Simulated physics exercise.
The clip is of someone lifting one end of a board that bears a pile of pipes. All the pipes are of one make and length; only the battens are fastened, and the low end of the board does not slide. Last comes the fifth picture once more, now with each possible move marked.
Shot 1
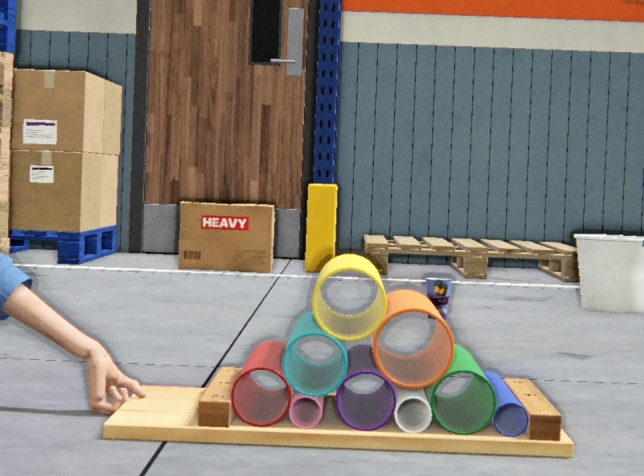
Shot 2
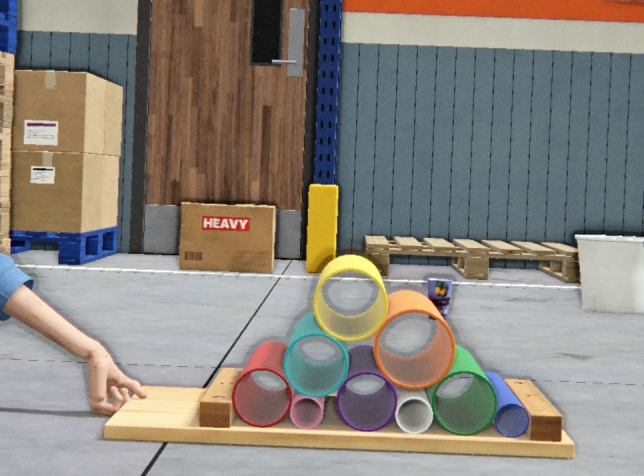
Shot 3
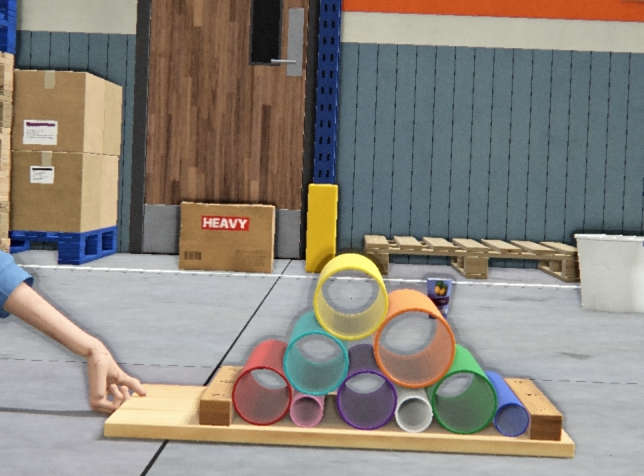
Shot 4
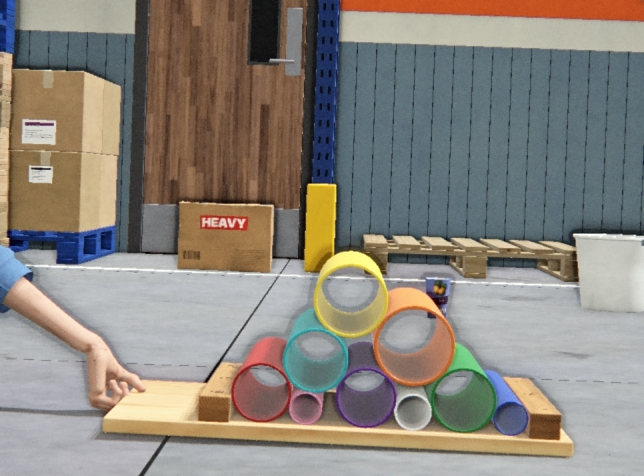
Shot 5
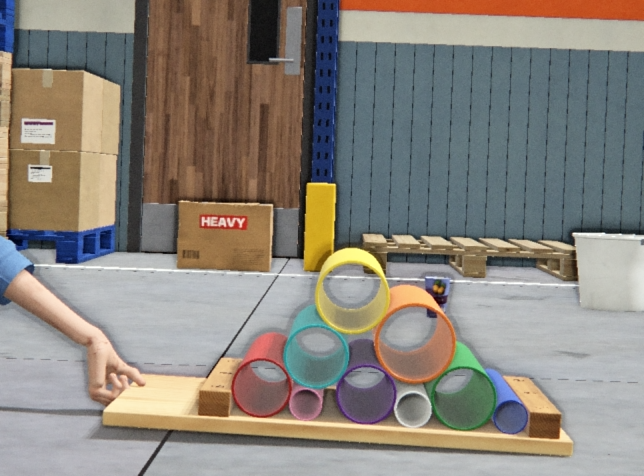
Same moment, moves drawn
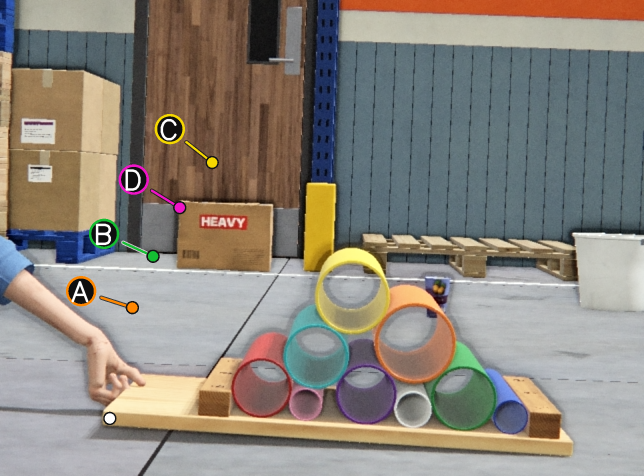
A hand at the left end of a wooden board barely moved, and the colourful pipes piled between two wooden blocks stayed stacked, with the yellow one on top, on a warehouse floor.
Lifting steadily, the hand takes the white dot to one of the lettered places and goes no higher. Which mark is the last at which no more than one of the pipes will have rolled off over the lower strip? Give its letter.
Lift it to C and no more.
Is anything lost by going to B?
At B: No.
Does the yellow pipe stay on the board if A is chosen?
Yes.
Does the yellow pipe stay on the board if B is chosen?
Yes.
On the marked copy, A at (133, 308); B at (153, 257); C at (212, 163); D at (180, 208); the white dot at (110, 419).
Following C. Soon after the start, board at 20°.
Later, board at 36°.
In the end, board at 36°, none over the low batten.
As for the rest, A none over the low batten; B none over the low batten; D none over the low batten.
